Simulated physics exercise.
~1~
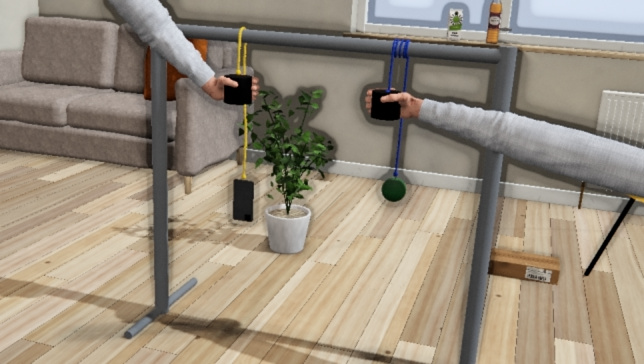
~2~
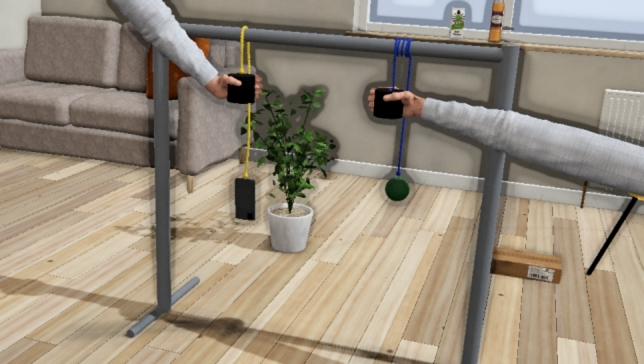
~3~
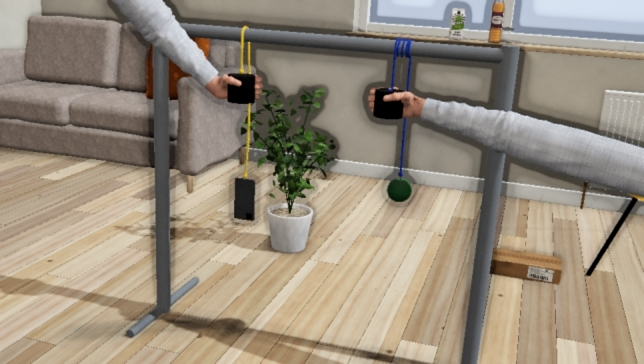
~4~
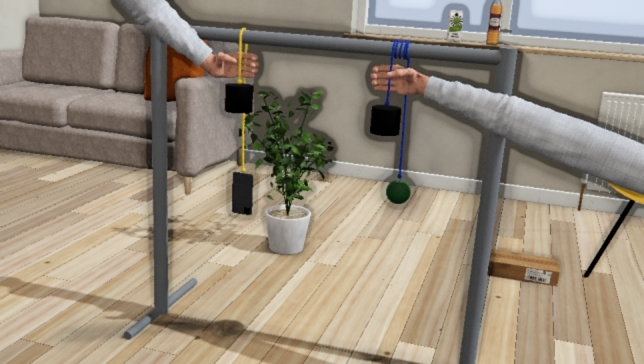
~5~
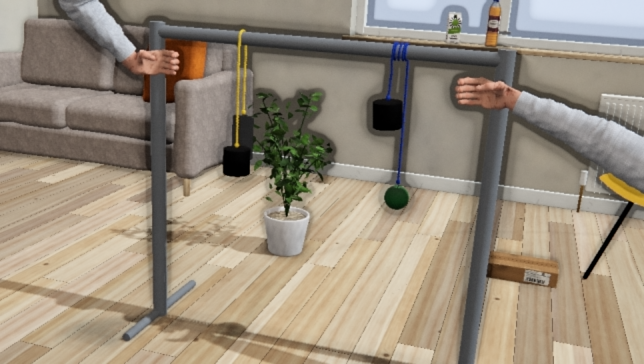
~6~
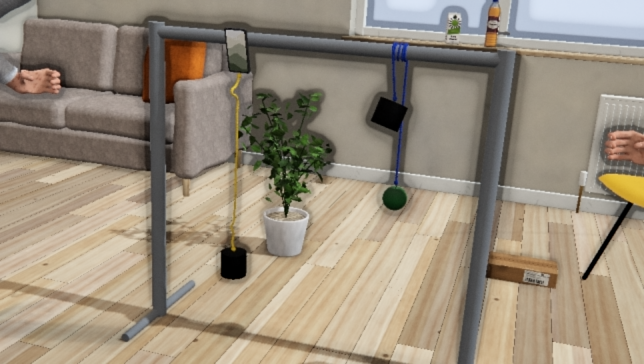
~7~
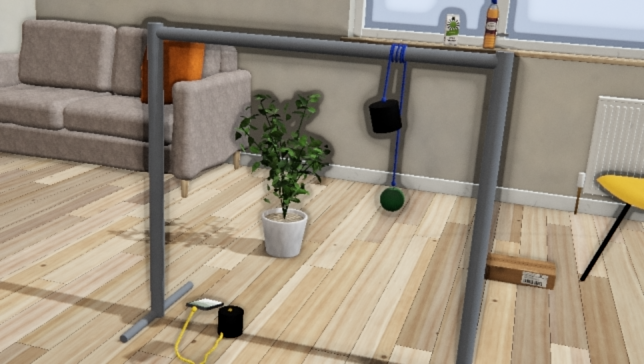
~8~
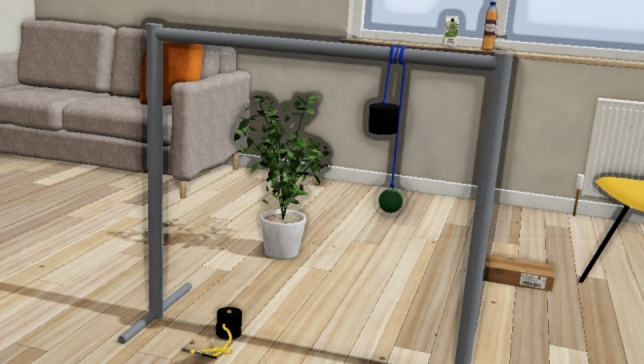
In a living room with a grey sofa, a potted plant and a wooden floor, two hands hold black objects beside a grey metal frame with a yellow cord and a blue cord looped over its top bar. A phone hangs below on the yellow cord, and a green ball hangs on the blue one. The hands let go and draw back, and the left black object drops while the phone rises to the bar. The phone and yellow cord then come off and fall. At the end they lie with the left object on the floor, while the right one still hangs above the green ball.
